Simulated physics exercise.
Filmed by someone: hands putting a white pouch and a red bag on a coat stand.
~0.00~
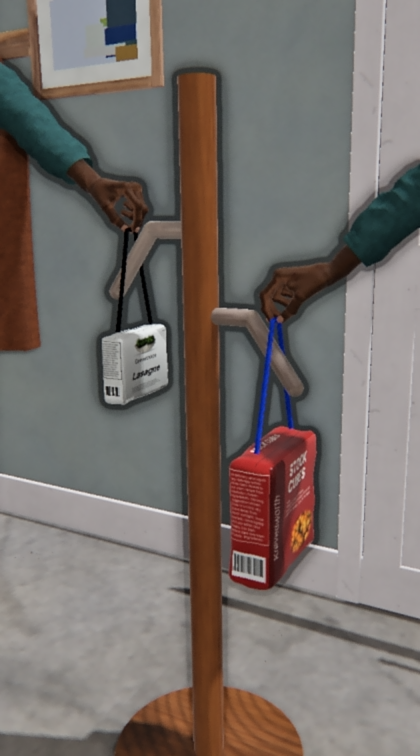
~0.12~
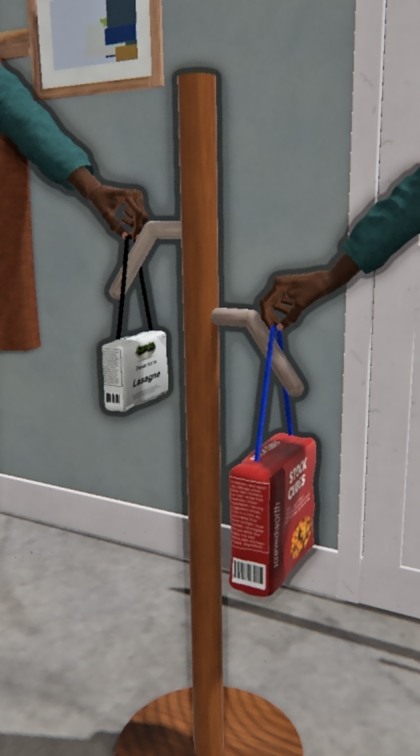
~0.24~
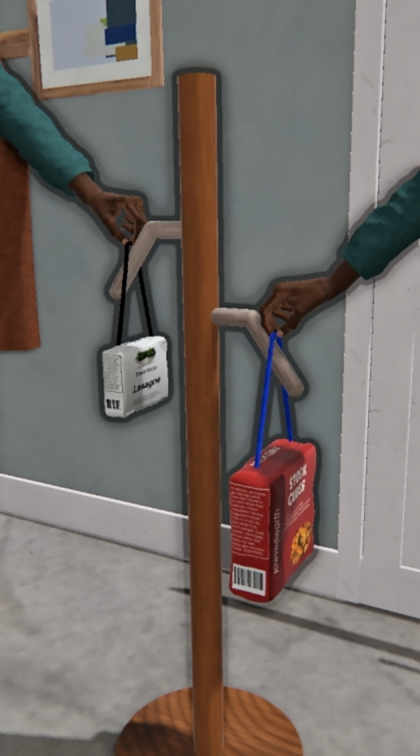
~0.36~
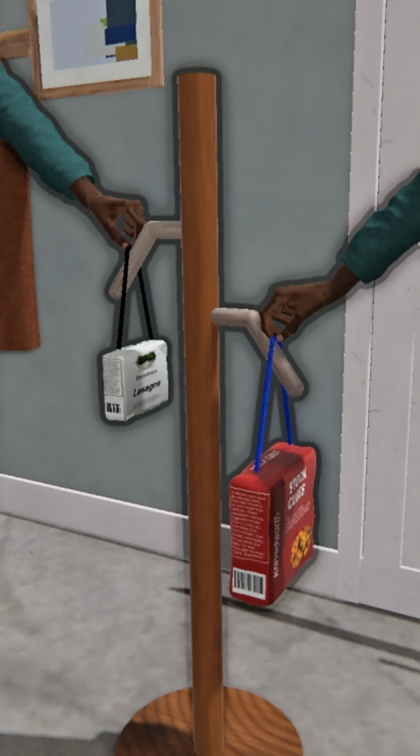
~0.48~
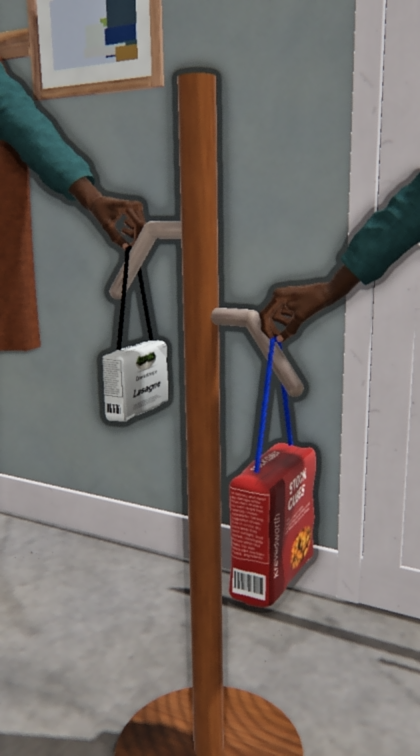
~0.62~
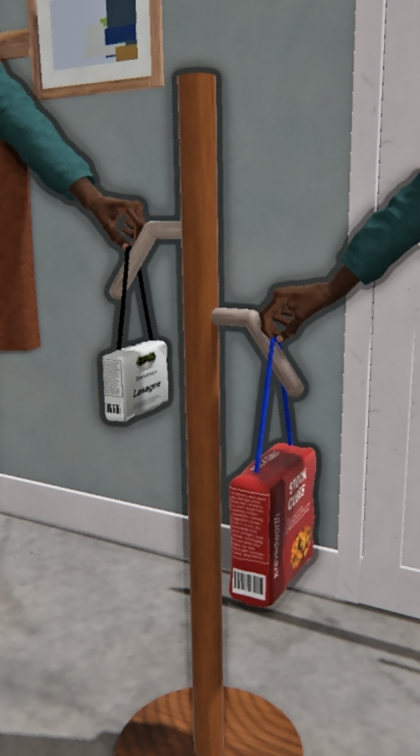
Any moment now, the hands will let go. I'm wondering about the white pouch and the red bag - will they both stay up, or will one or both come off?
I expect the white pouch will fall off. I expect the red bag will fall off.
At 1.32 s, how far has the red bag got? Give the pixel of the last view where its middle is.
About (229, 711).
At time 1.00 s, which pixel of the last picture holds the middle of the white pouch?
At that moment it is close to (146, 596).
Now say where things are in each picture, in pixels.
In the first picture, white pouch (137, 363); red bag (274, 504); left peg tip (117, 292); right peg tip (295, 388).
In the second picture, white pouch (137, 369); red bag (274, 511).
In the third picture, white pouch (137, 375); red bag (274, 517).
In the fourth picture, white pouch (137, 379); red bag (274, 520).
In the fifth picture, white pouch (137, 380); red bag (274, 521).
In the sixth picture, white pouch (137, 380); red bag (274, 521); left peg tip (117, 292), sloping steeply down; right peg tip (295, 388), sloping steeply down.
After 1.00 s, white pouch falling near (146, 596); red bag on the floor near (271, 733).
After 1.32 s, white pouch on the floor near (162, 722); red bag on the floor near (229, 711).
At rest, white pouch on the floor near (162, 722); red bag on the floor. The white pouch slips off its peg and the red bag drops to the floor.
